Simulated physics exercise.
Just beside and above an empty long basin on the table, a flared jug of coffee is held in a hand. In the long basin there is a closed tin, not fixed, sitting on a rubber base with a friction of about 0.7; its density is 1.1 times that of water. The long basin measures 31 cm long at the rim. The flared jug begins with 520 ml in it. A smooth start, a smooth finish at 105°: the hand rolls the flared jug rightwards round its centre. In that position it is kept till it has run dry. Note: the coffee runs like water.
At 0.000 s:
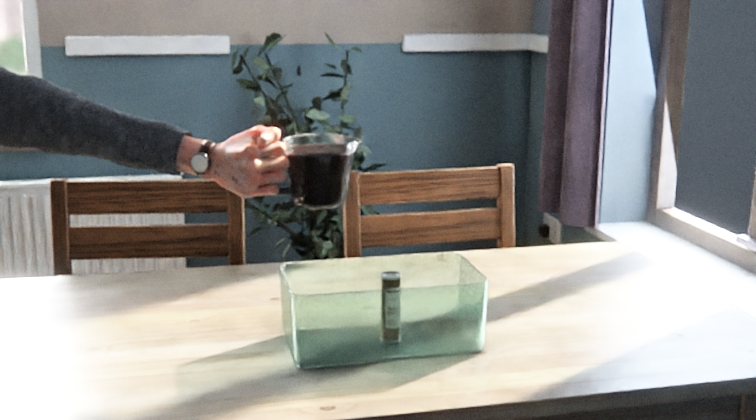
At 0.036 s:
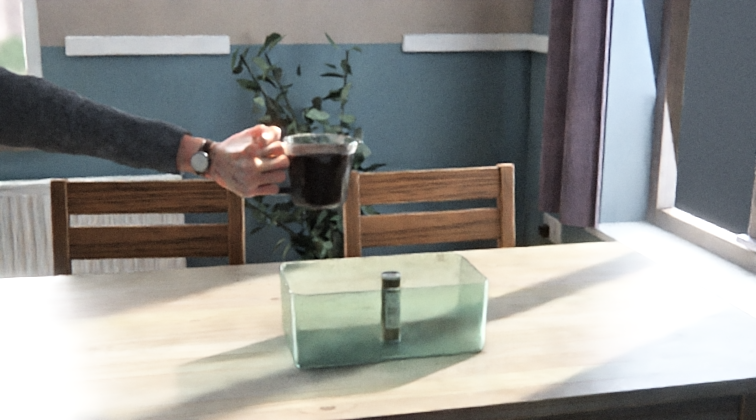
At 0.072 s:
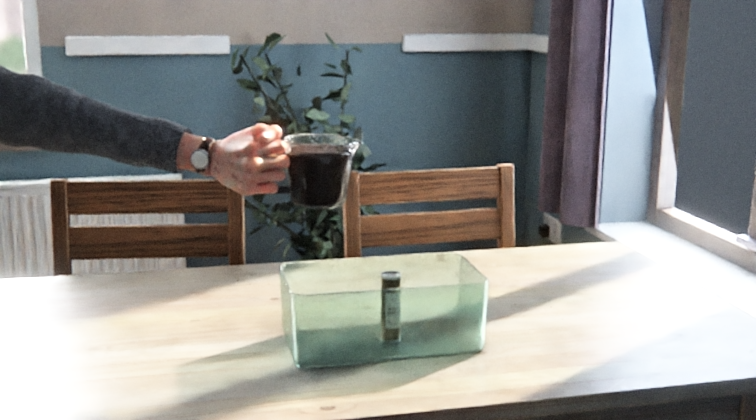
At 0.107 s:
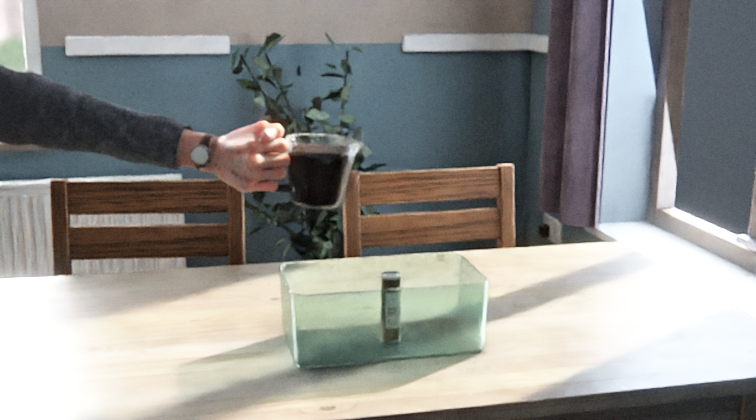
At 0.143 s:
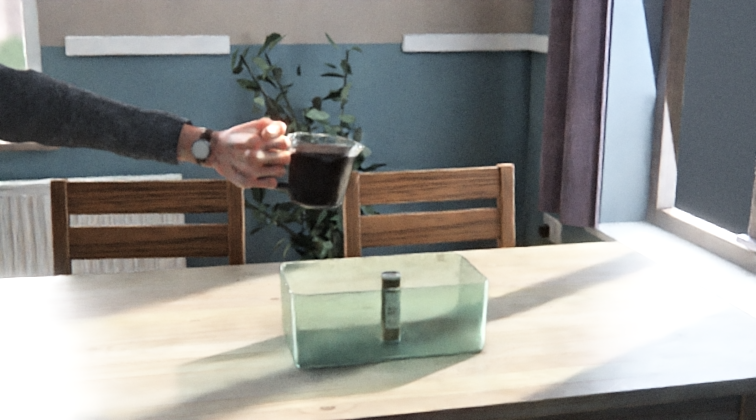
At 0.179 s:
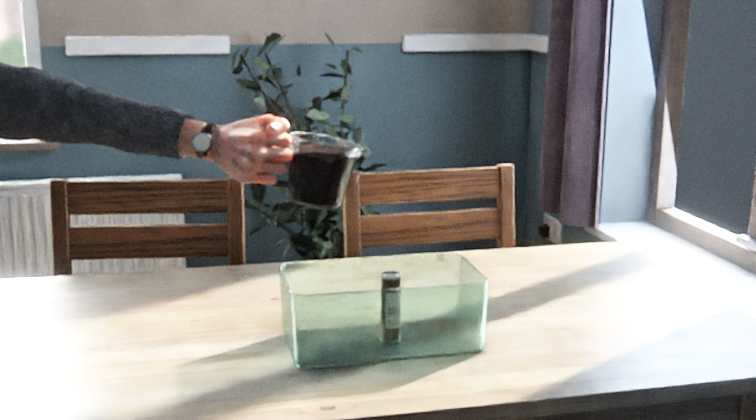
At a sunlit wooden table, a hand slowly tilting a glass jug of dark coffee rightwards above a clear basin holding a small container.
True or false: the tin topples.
False.
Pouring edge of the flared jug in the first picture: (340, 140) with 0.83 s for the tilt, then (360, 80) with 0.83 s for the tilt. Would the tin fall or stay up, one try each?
Trial 1 - tin tips; trial 2 - tin stays standing.
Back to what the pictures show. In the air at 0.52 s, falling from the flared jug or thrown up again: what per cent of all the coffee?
28 %.
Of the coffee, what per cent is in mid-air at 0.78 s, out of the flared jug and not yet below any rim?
Near 22 in a hundred.
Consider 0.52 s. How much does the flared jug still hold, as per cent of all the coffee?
Roughly 66 percent.
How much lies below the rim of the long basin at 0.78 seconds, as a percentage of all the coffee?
Value: Approx. 66 %.
By 0.52 s the tilt is 74° and 67 per cent is still to pour; the tin stands where it began.
By 0.78 s the tilt is 104° and 12 per cent is still to pour; the tin stands where it began.
By 1.04 s the tilt is 105° and 0 per cent is still to pour; the tin stands where it began.
By 1.33 s the tilt is 105° and 0 per cent is still to pour; the tin stands where it began.
At rest the tin stands where it began.
